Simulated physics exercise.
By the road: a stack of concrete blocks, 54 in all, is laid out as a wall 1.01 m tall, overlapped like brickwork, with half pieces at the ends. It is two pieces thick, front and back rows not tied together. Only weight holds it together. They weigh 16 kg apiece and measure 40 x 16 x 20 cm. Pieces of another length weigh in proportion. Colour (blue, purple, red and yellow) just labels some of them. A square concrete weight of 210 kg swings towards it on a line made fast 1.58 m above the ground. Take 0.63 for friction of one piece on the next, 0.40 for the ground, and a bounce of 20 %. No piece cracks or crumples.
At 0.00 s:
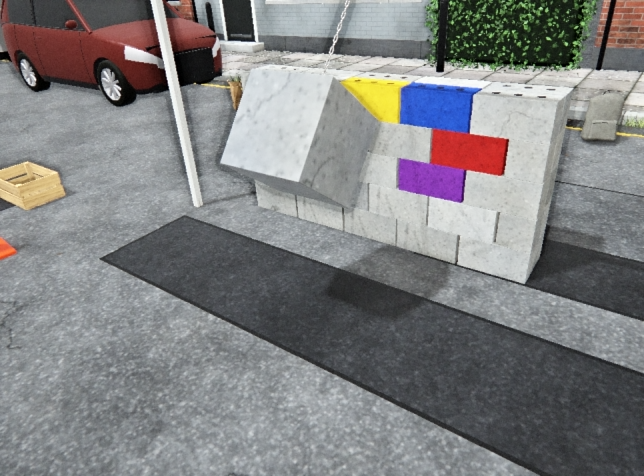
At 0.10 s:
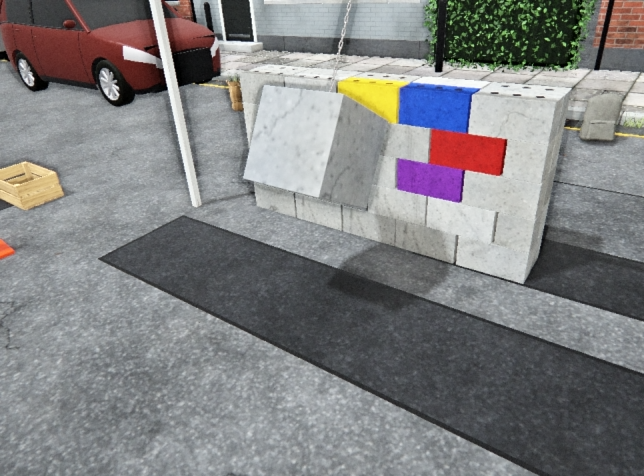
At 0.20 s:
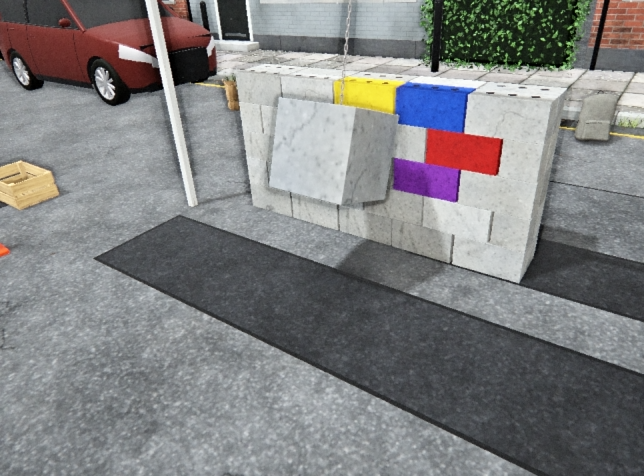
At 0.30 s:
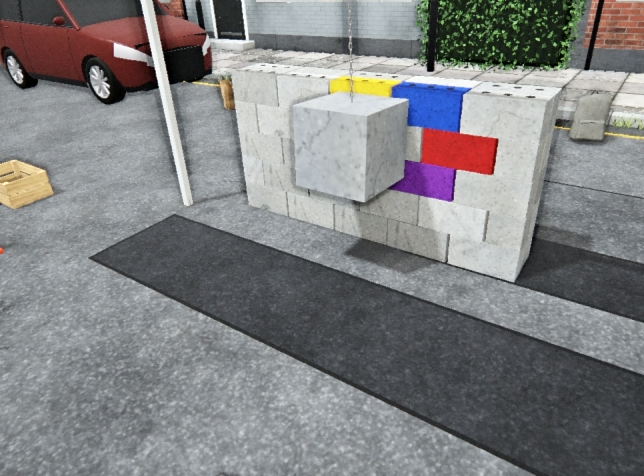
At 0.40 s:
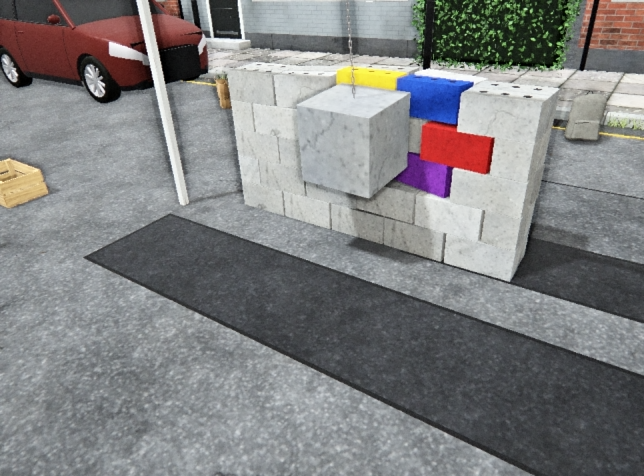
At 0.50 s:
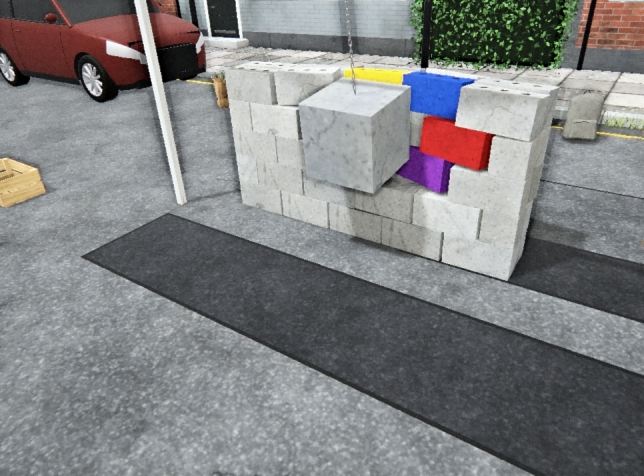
A hanging concrete block swings into a block wall, shifting some of its pieces slightly.
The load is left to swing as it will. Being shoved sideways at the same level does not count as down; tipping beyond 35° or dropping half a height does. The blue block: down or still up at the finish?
In the end the blue block drops.
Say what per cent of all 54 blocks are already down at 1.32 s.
At that moment 20 per cent.
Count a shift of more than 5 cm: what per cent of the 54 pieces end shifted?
Shifted: 35 per cent.
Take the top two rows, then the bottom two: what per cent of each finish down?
Top 50, bottom 0 per cent.
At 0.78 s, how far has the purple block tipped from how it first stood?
Roughly 5°.
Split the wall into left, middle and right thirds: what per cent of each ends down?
Left 0, middle 40, right 40 per cent.
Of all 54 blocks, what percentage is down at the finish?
Near 30 per cent.
After 0.78 s, line 11° past plumb; 5 of the 54 blocks down; blue block 17° from how it stood; yellow block 24° from how it stood.
After 1.32 s, line 5° before plumb; 11 of the 54 blocks down; blue block on its side; yellow block on its side.
In the end (3.4 s), line 8° before plumb; 15 of the 54 blocks down; blue block on its side; yellow block on its side; purple block 11 cm from its place. From the last view, middles, blue block near (464, 171), yellow block near (352, 167).
